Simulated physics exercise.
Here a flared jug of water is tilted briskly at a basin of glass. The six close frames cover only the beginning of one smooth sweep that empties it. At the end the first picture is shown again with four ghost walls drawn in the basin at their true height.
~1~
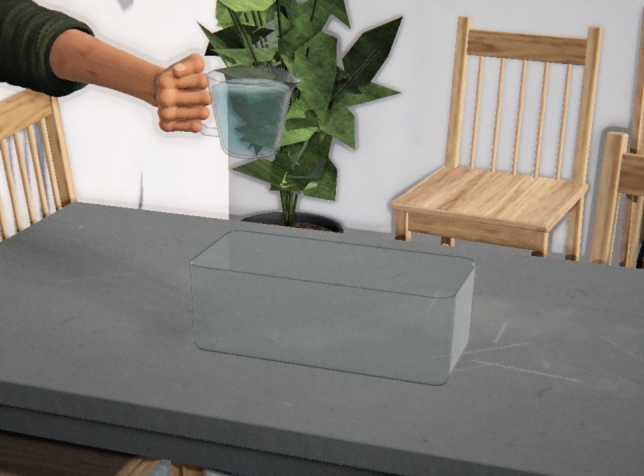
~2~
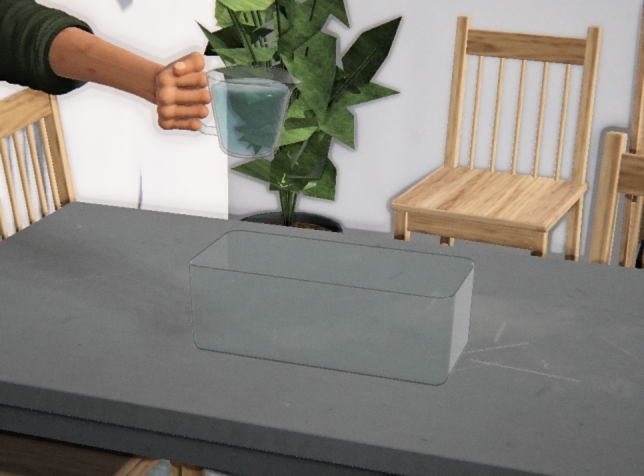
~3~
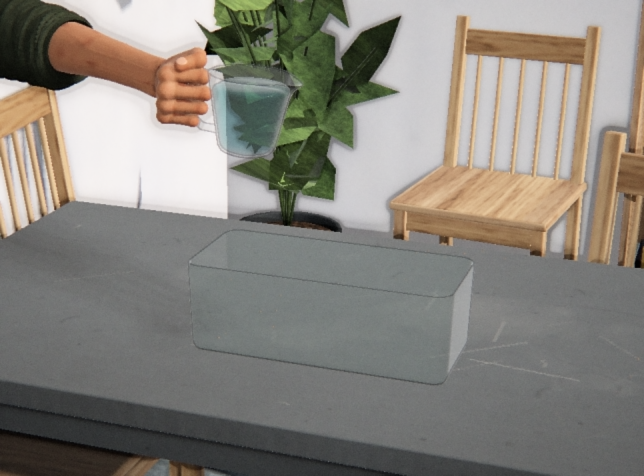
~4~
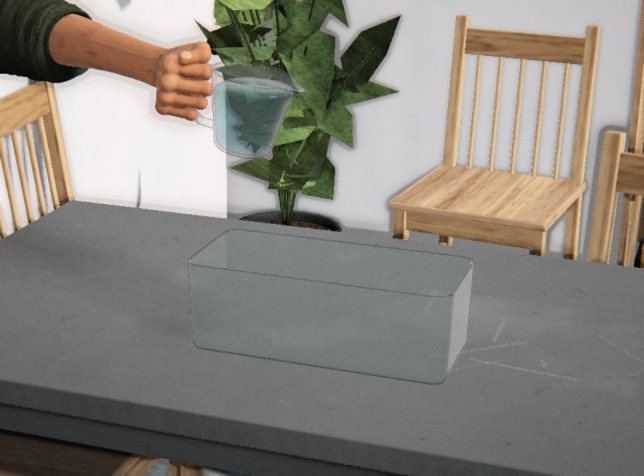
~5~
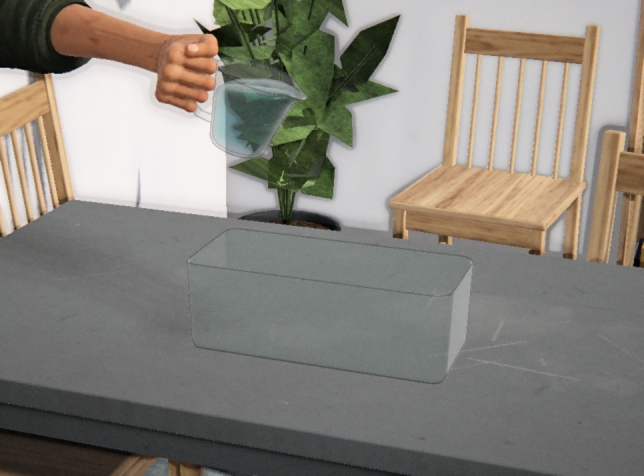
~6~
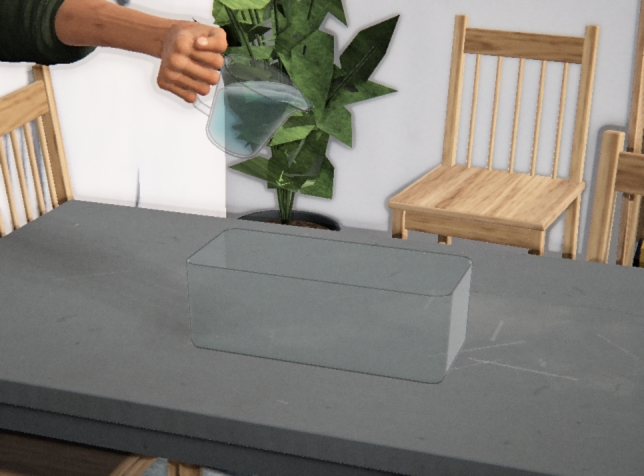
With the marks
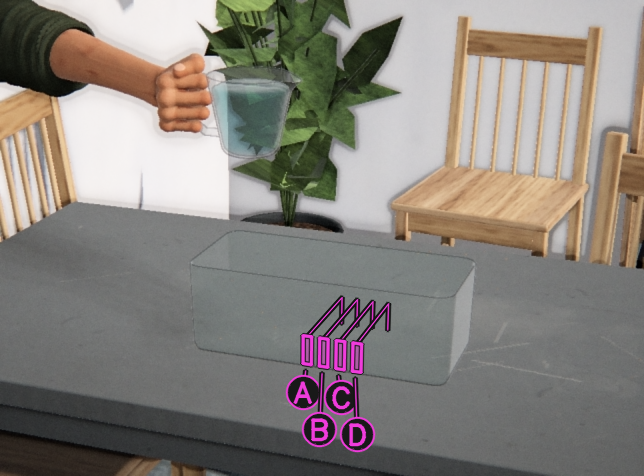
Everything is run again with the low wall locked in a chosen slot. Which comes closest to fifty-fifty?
Choose C.
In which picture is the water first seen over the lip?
Picture 6.
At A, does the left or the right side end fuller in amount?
The right side.
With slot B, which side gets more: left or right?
The right one.
On the marked copy, A at (305, 370); B at (322, 373); C at (338, 375); D at (355, 378).
If A is chosen, about 6 % ends left of the wall and 92 % right of it.
If B is chosen, about 19 % ends left of the wall and 79 % right of it.
If C is chosen, about 56 % ends left of the wall and 43 % right of it.
If D is chosen, about 86 % ends left of the wall and 10 % right of it; 4 % is lost outside.
